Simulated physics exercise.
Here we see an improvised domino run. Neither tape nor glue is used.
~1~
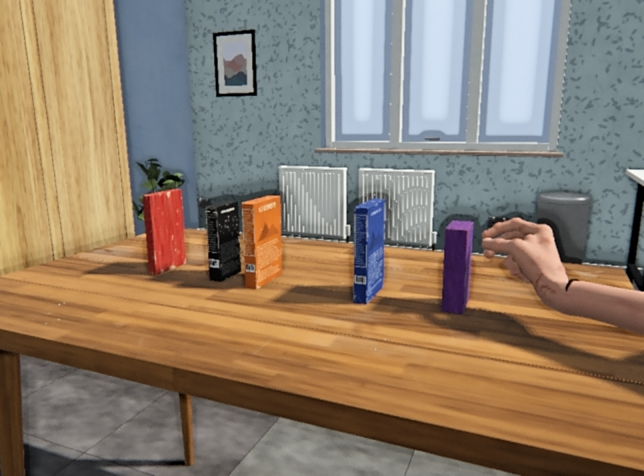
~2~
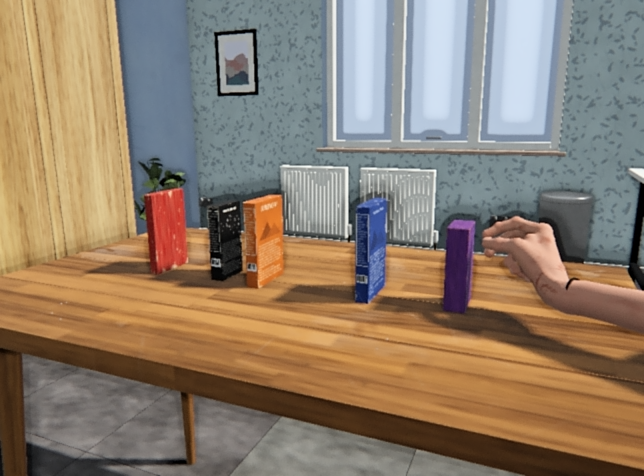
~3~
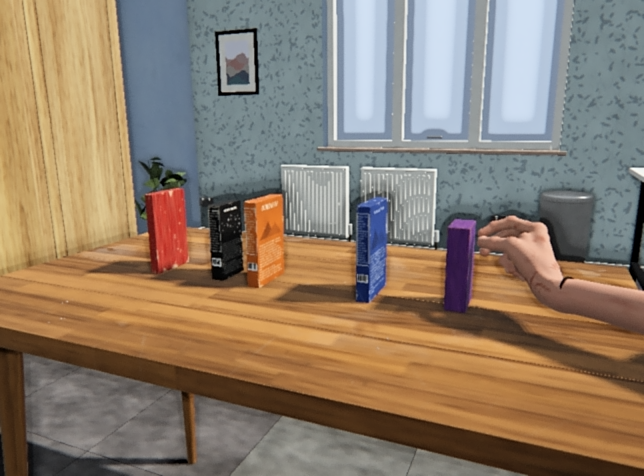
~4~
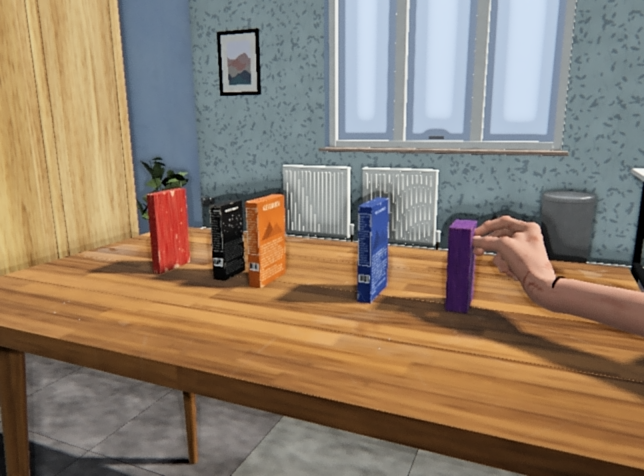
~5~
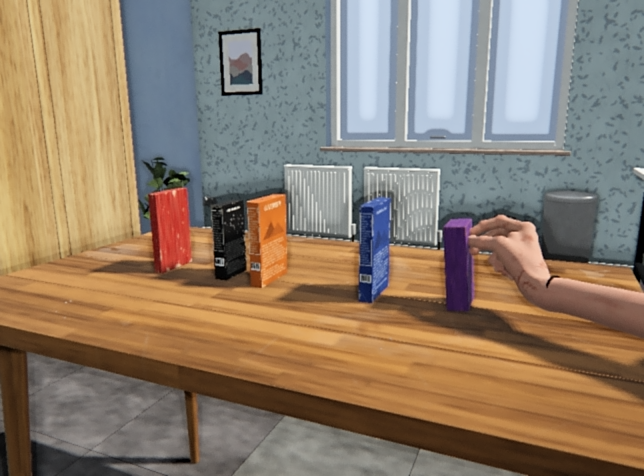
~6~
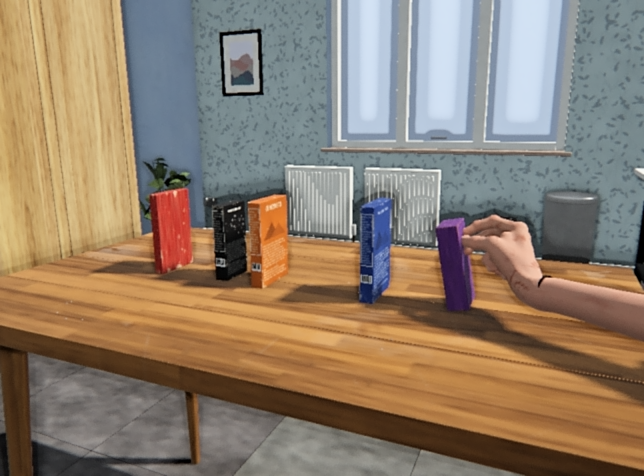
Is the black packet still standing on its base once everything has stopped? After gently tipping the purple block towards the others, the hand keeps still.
Yes, it stays on its base.
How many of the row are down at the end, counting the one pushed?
2.
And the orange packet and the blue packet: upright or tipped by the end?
The orange packet remains standing; the blue packet goes down.
Then, 0.30 s past the last view, purple block 46° over.
Then, 0.50 s past the last view, purple block 82° over; blue packet rocked 38° from its first pose.
Then, 0.60 s past the last view, purple block 90° over; blue packet on its side.
Finally, down or leaning hard on the table, blue packet; the other 2 still in place. Final places as the last picture's camera would see them, black packet near (231, 240).
